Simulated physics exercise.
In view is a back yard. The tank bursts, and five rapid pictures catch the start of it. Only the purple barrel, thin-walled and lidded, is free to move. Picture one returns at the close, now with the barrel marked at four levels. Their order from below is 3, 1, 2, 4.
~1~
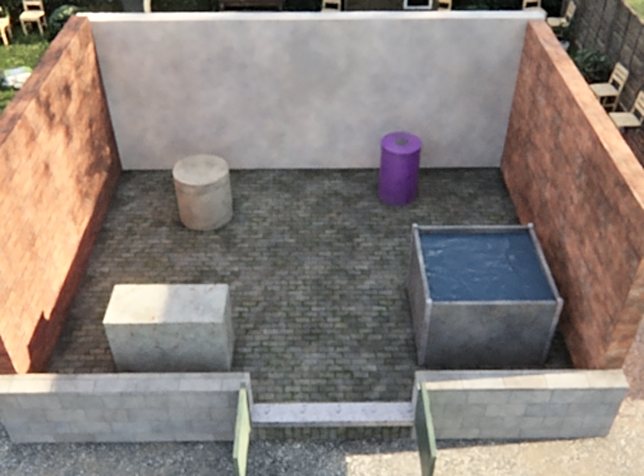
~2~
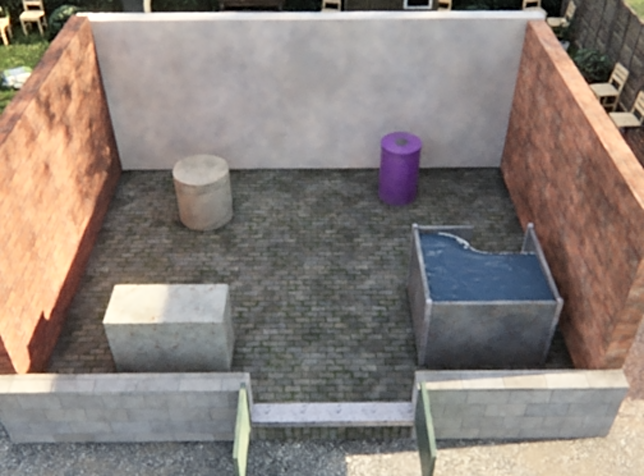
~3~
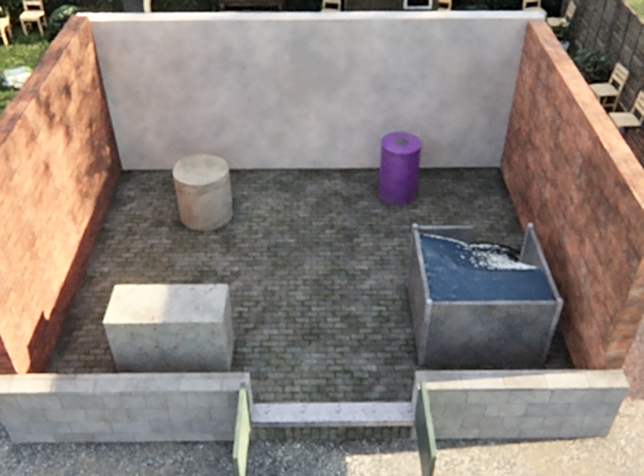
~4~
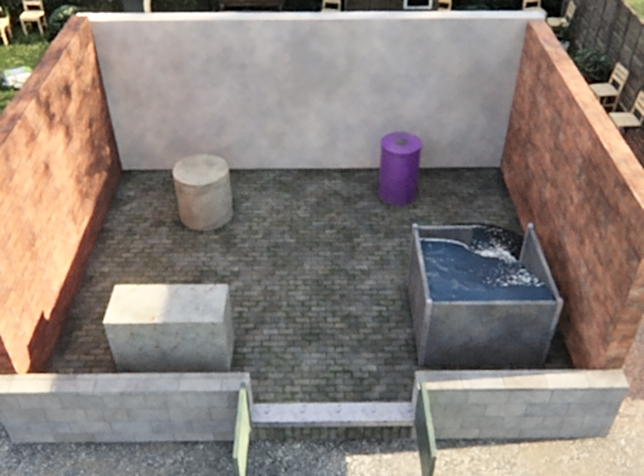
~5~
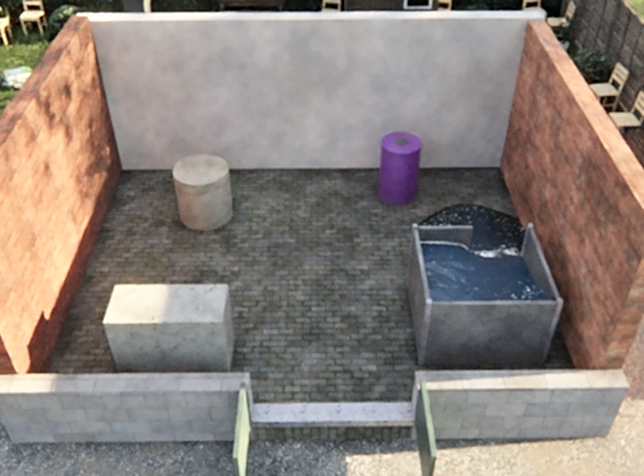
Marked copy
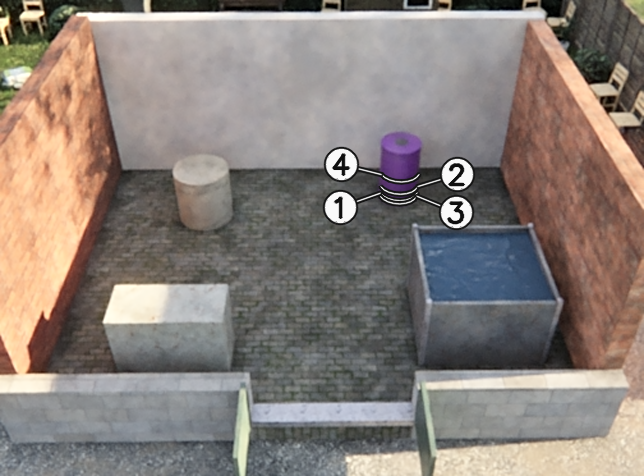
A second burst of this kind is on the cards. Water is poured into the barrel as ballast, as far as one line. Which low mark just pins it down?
Use mark 4.
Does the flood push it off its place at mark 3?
Yes, it does.
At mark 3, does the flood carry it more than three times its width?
Yes, clearly.
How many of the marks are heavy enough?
One of the four.
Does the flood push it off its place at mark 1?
Yes, that goes wrong.
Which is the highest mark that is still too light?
Here it is mark 2.
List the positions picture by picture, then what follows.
Lid of the purple barrel at (401, 142); tank full, its middle at (482, 267); open gate at (333, 375), in the first picture.
Water covers 1 % of the ground, mostly out of sight from here, in the second picture.
Water covers 3 % of the ground, mostly out of sight from here, in the third picture.
Water covers 6 % of the ground, mostly out of sight from here, in the fourth picture.
Lid of the purple barrel at (401, 142); 9 % of the ground wet, in view closest to the barrel at (448, 211), in the fifth picture.
On the marked copy, 1 at (400, 200); 2 at (400, 194); 3 at (399, 203); 4 at (401, 181); from the bottom up 3, 1, 2, 4.
Choosing 1, it is pushed about 4 times its own width away.
Choosing 2, it is pushed about its own width away.
Choosing 3, it is pushed about 7 times its own width away.
Choosing 4, it does not move.
